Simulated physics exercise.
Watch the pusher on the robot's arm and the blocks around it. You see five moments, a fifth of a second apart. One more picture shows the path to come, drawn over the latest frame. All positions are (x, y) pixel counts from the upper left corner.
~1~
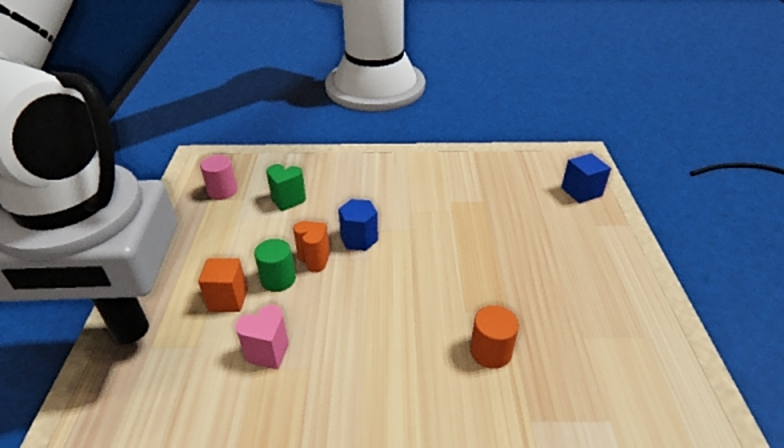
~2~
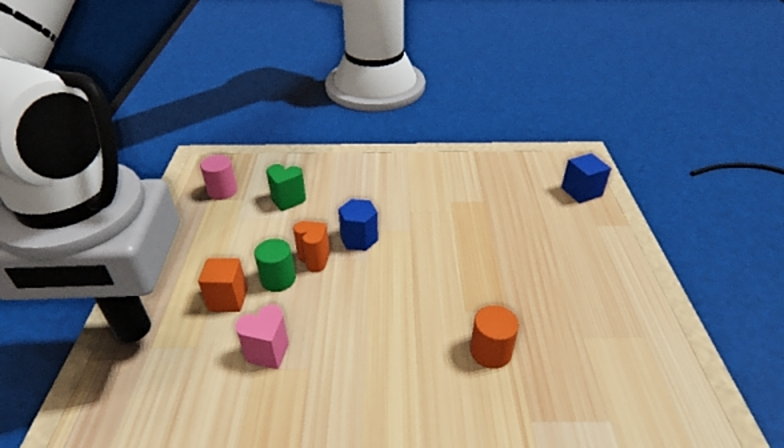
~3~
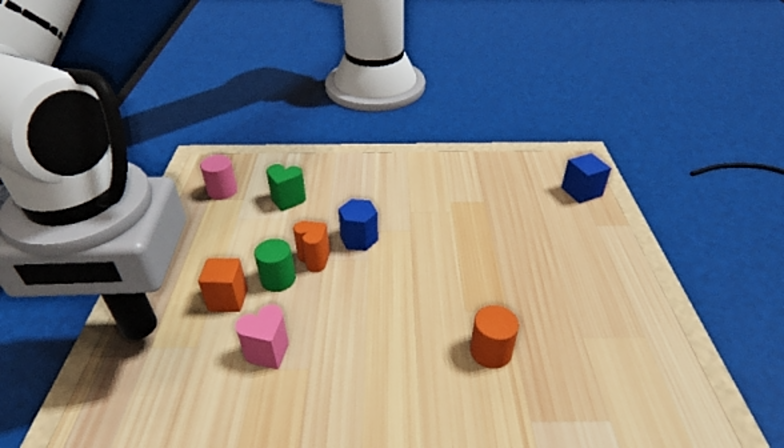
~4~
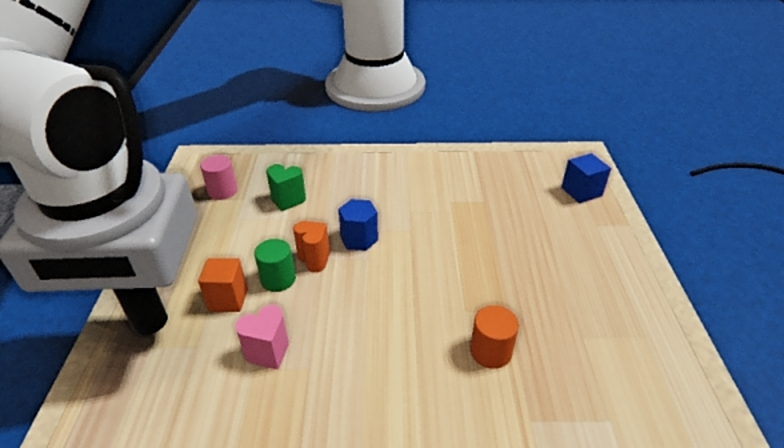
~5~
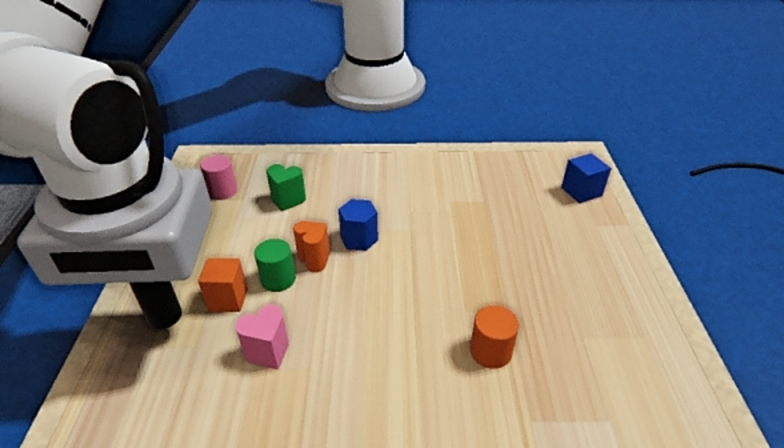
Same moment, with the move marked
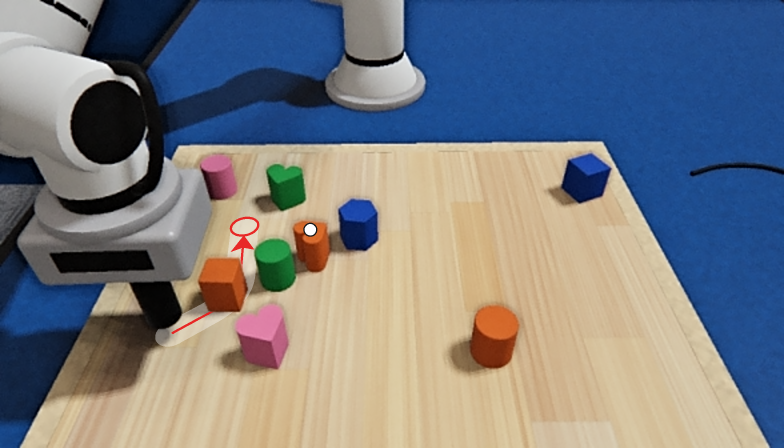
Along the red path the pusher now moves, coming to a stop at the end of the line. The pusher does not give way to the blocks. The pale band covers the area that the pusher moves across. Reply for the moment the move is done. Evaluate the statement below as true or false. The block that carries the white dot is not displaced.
It is false.
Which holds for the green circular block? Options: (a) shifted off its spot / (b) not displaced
a: Shifted off its spot.
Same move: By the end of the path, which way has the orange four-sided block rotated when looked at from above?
It makes a clockwise turn.
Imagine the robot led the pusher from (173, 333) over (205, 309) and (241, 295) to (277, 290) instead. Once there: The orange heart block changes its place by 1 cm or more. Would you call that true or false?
True
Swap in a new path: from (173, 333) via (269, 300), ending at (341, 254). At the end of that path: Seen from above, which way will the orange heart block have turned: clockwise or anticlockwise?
From above, it looks like the orange heart block goes counterclockwise.
The line goes from (173, 333) via (227, 301) and (242, 262), ending at (245, 227); the dot is on the orange heart block.
On the path given first. One third of the way, pusher (222, 285); orange four-sided block (247, 248), turned 15° anticlockwise; green circular block (283, 244).
Two thirds of the way, pusher (237, 245); orange four-sided block (268, 223), turned 40° clockwise; green circular block (295, 237); orange heart block (322, 226).
At the end, pusher (241, 210); orange four-sided block (269, 220), turned 65° clockwise; green circular block (295, 237); green heart block unmoved; orange heart block (322, 226).
